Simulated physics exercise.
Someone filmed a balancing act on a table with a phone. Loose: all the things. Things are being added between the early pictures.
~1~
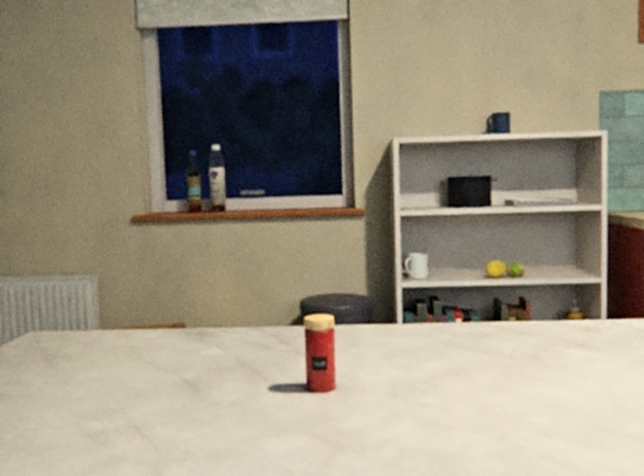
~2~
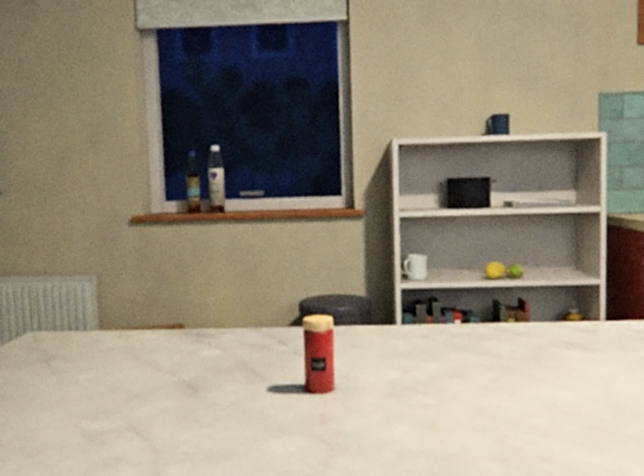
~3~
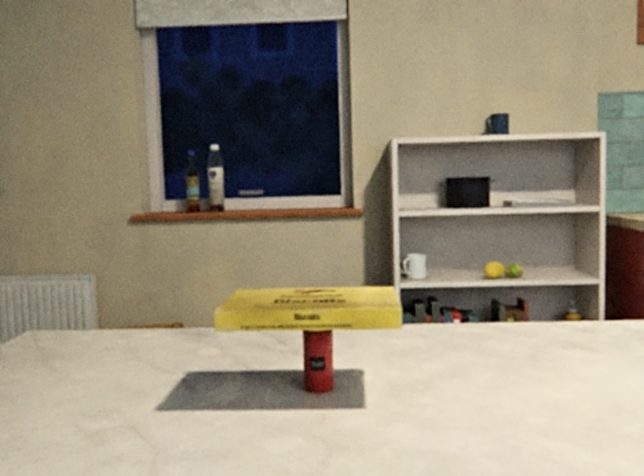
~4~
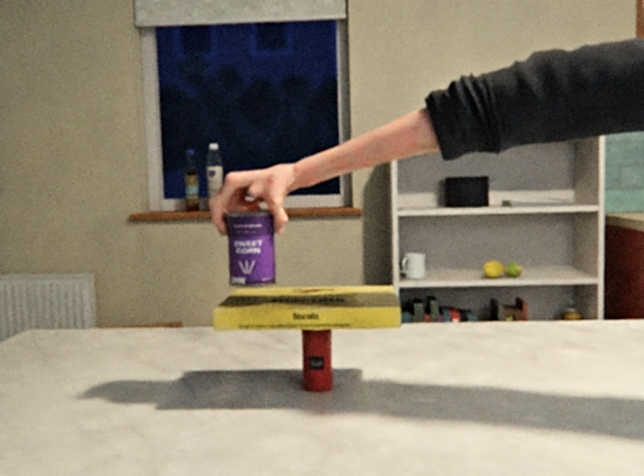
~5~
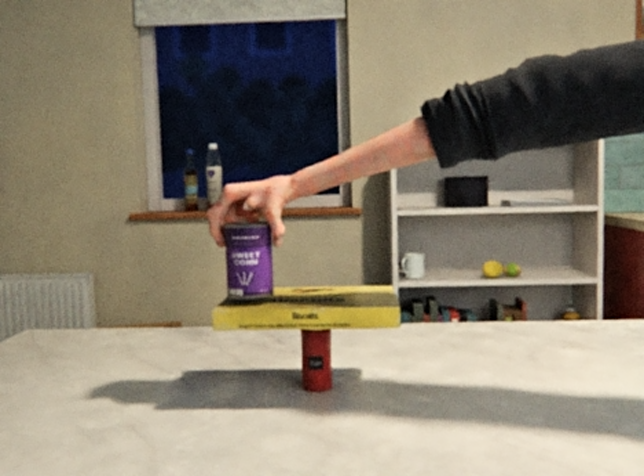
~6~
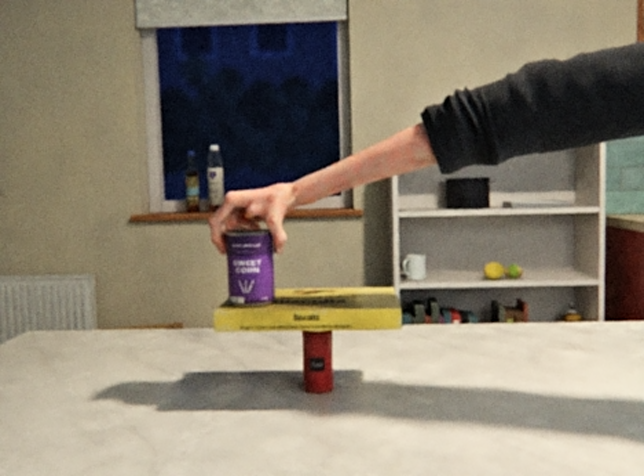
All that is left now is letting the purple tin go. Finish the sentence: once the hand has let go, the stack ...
The stack tumbles.
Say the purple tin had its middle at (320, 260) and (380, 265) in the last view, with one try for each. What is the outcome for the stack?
On the first try it stays put; on the second try it falls down.
Then, 0.50 s after the last picture, purple tin now fallen; yellow packet tipped 56° from how it was.
Then, 0.70 s after the last picture, yellow packet now fallen; red shaker on its side.
By the end, fallen, yellow packet, red shaker and purple tin. The stack gives way.
